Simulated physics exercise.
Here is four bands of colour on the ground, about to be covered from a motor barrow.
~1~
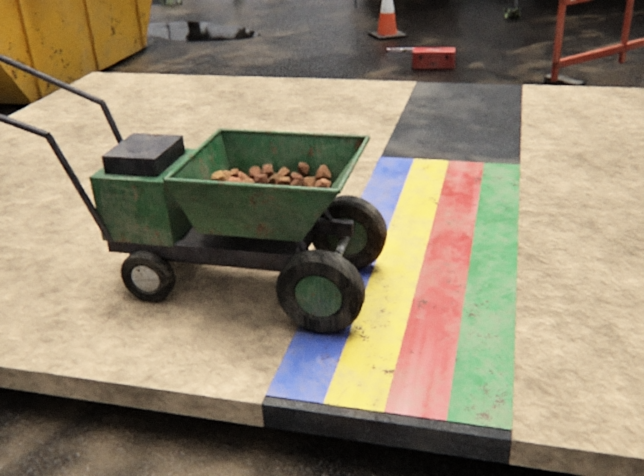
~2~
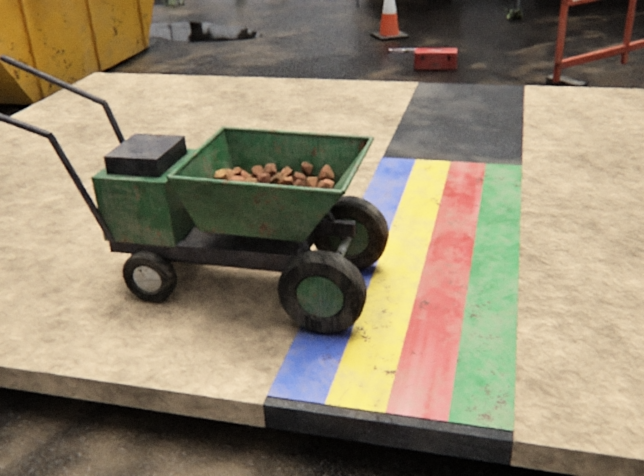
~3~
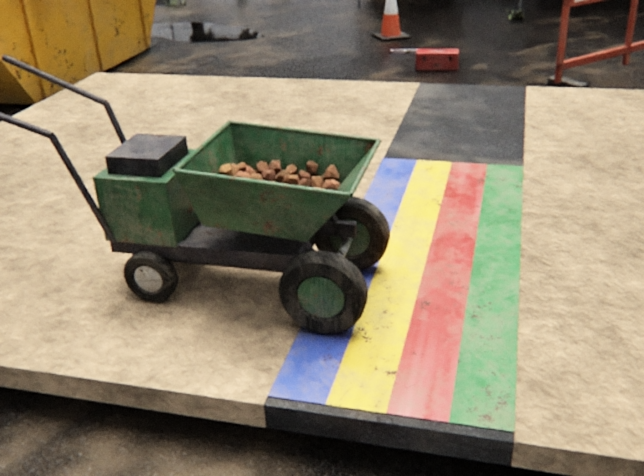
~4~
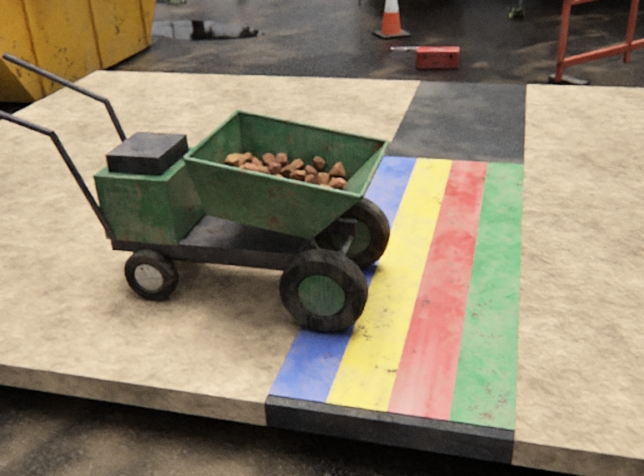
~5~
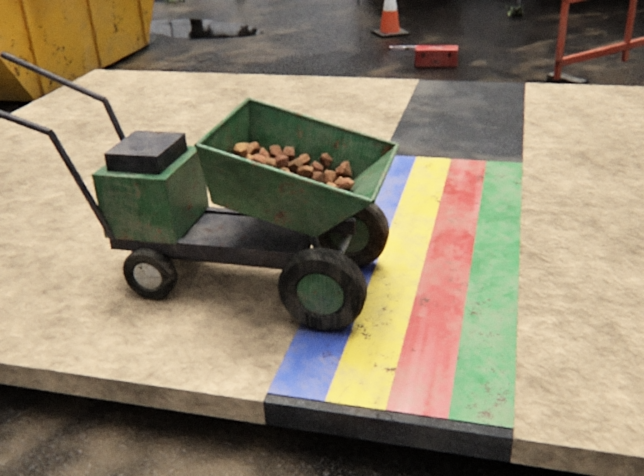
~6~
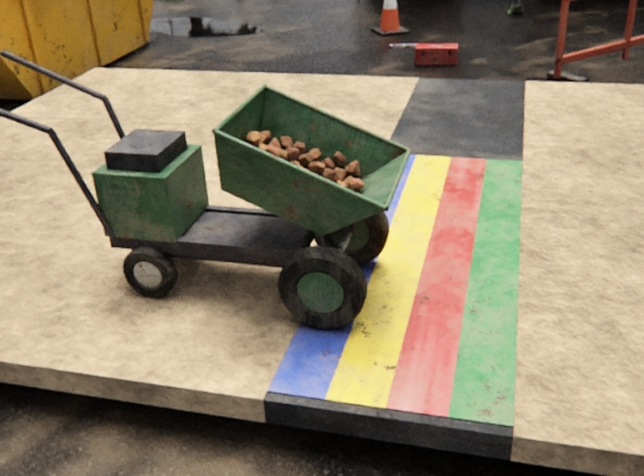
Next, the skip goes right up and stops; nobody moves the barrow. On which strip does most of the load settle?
Most lies over the green band.
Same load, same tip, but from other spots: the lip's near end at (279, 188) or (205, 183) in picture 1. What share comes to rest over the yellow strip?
About 30 and 40 per cent.
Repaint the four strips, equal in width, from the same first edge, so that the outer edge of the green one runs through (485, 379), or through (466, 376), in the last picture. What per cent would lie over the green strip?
Roughly 60 per cent, and 40 per cent.
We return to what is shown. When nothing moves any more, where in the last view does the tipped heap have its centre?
Roughly at (487, 305).
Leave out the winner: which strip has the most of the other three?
The runner-up: The strip in red.
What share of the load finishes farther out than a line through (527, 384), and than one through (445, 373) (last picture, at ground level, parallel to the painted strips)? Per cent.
The first gives 10 %, the second 90 %.
Soon, skip tipped steeply; all in the skip.
A while on, skip tipped right over; most in the skip; a small part over the red strip; a small part over the green strip.
Towards the end, skip tipped right over; about a quarter over the red strip; about half over the green strip; about a quarter off the paint.
Finally, skip tipped right over; none over the blue strip; none over the yellow strip; about a quarter over the red strip; about half over the green strip; about a quarter off the paint.
